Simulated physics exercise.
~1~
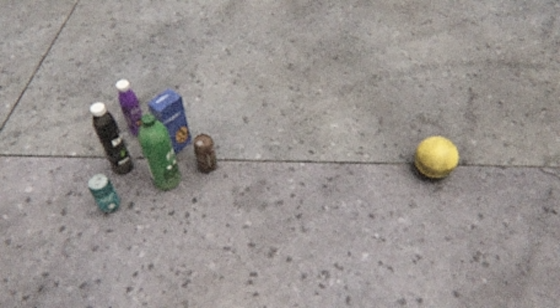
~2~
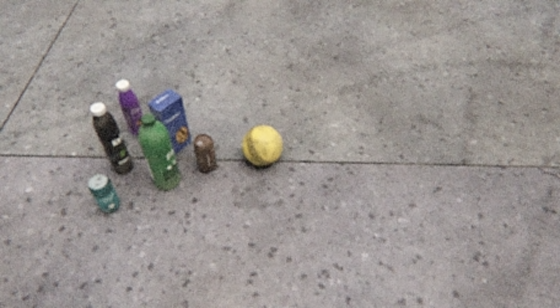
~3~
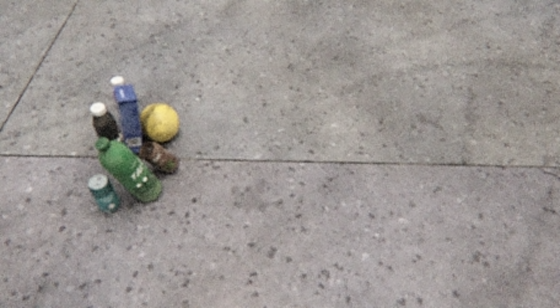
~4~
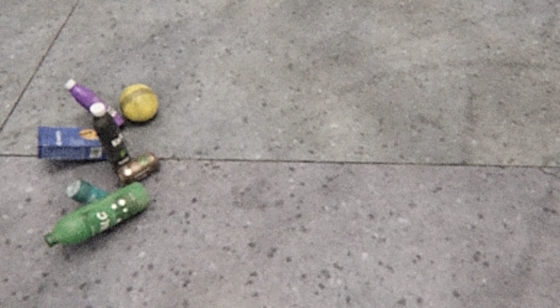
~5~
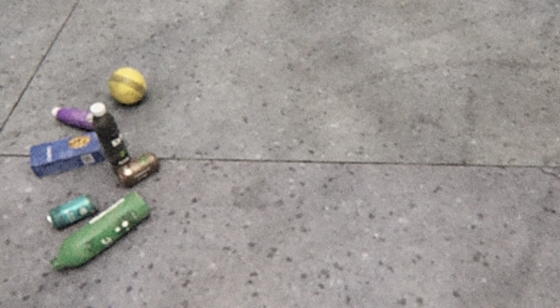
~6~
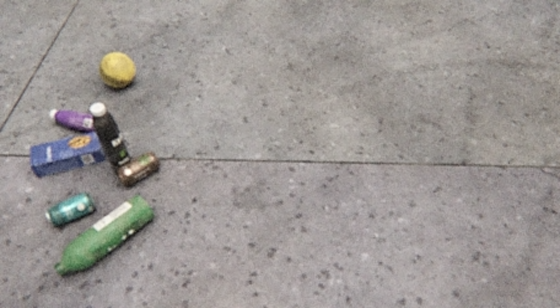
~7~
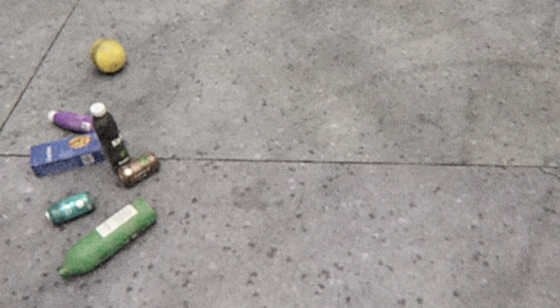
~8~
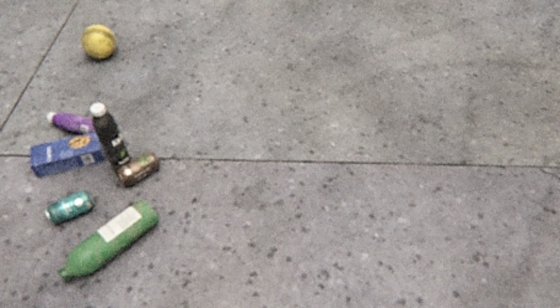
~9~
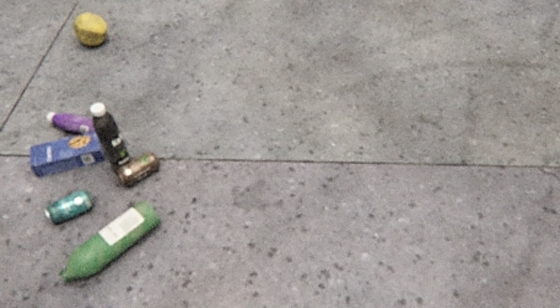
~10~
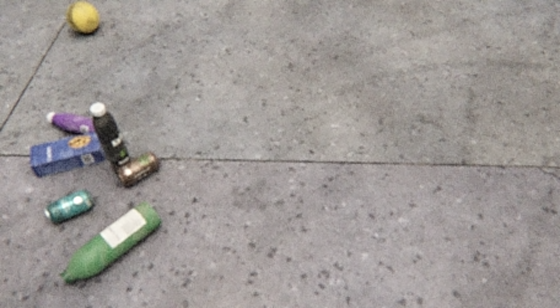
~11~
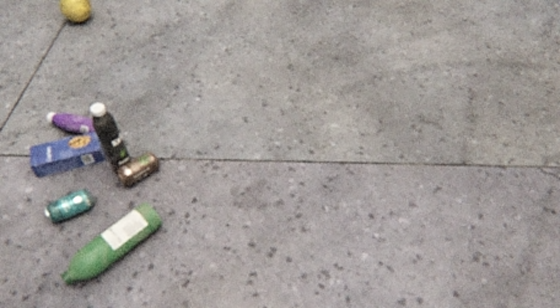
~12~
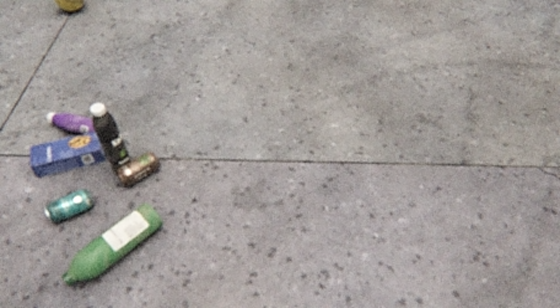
On a speckled grey stone floor with thin dark seams, seen from above at an angle by a still camera, a small group stands at the left, made up of purple, black and green bottles, a blue carton, a brown can and a turquoise can. A yellow ball rolls in from the right and strikes the group. The carton, green bottle and brown can tilt and fall, and the purple bottle and turquoise can also topple. The ball veers away toward the upper left. It slips out past the top edge, leaving only the black bottle upright among the fallen things.
